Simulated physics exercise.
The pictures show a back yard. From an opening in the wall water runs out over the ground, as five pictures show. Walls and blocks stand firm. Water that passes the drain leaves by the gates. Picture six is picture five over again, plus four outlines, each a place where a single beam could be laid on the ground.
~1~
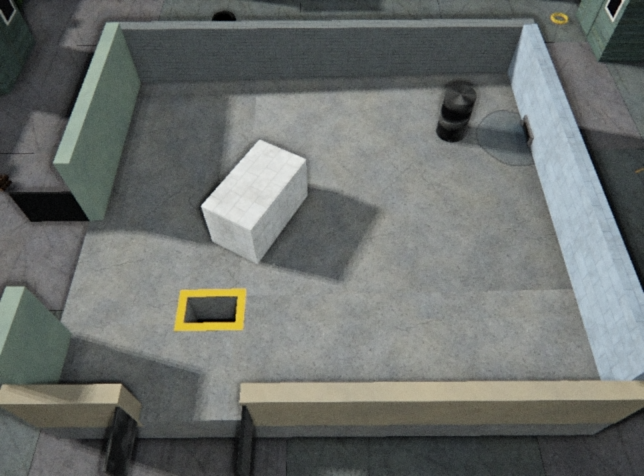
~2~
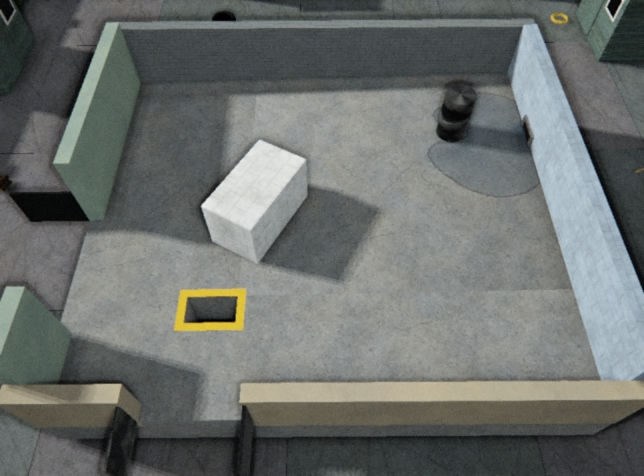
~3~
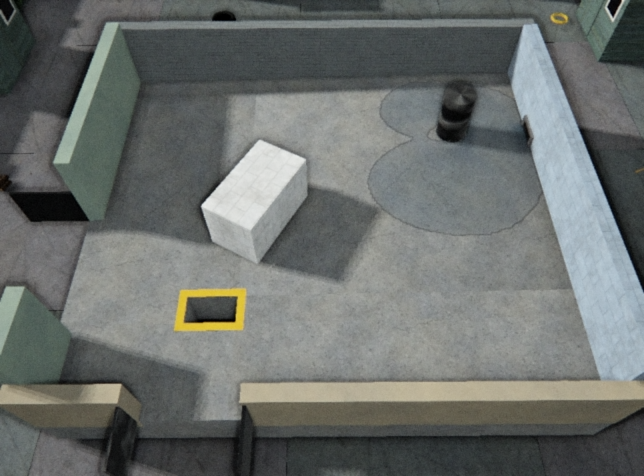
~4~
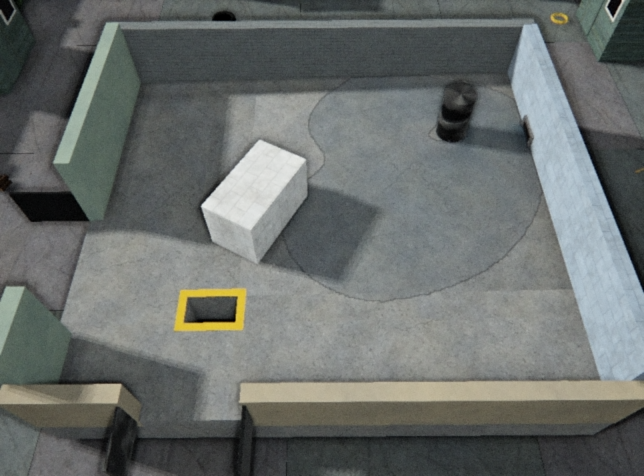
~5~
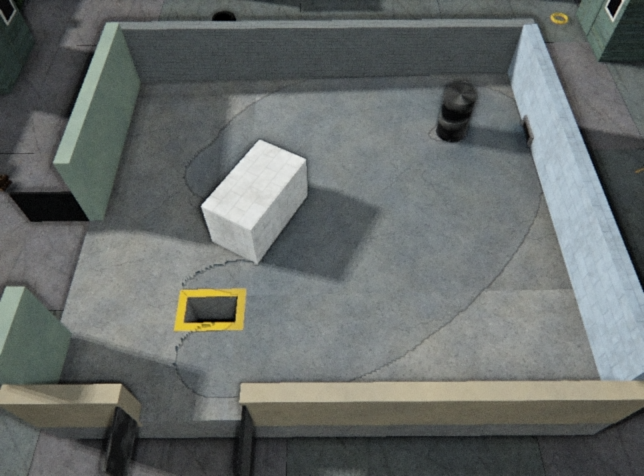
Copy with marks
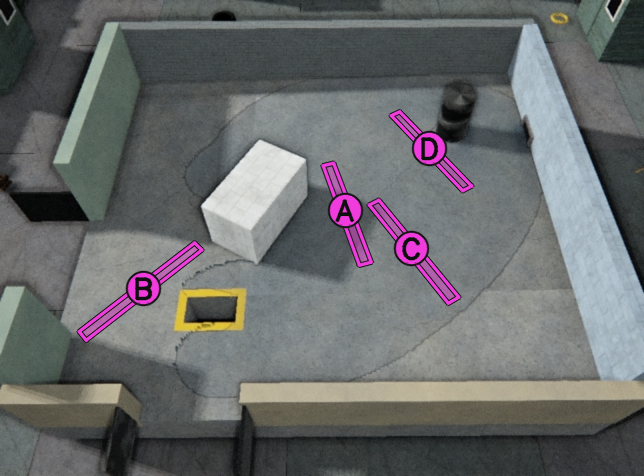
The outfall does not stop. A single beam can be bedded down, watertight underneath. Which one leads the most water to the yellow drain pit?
B.
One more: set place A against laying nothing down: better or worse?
It is worse.
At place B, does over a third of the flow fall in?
No, it does not.
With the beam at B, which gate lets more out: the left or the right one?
The left one.
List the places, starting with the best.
Best to worst: B, C, D, A.
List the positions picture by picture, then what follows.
Outfall at (528, 131); yellow drain pit at (211, 310); open gate at (195, 404); open gate at (89, 273); 2 % of the ground under water, visible out to (486, 144); yellow drain pit still dry, in the first picture.
In the second picture, 7 % of the ground under water, visible out to (436, 153); yellow drain pit still dry.
In the third picture, 16 % of the ground under water, visible out to (396, 215); yellow drain pit still dry.
In the fourth picture, 34 % of the ground under water, visible out to (301, 256); yellow drain pit still dry.
In the fifth picture, 53 % of the ground under water, visible out to (188, 357); yellow drain pit taking water.
In magenta, A from (328, 164) to (365, 263); B from (82, 335) to (198, 246); C from (374, 202) to (453, 300); D from (395, 113) to (467, 188).
If A is chosen, about 4 % of the stream goes into the yellow drain pit, about 95 % out by the gates.
If B is chosen, about 26 % of the stream goes into the yellow drain pit, about 72 % out by the gates.
If C is chosen, about 13 % of the stream goes into the yellow drain pit, about 86 % out by the gates.
If D is chosen, about 8 % of the stream goes into the yellow drain pit, about 92 % out by the gates.
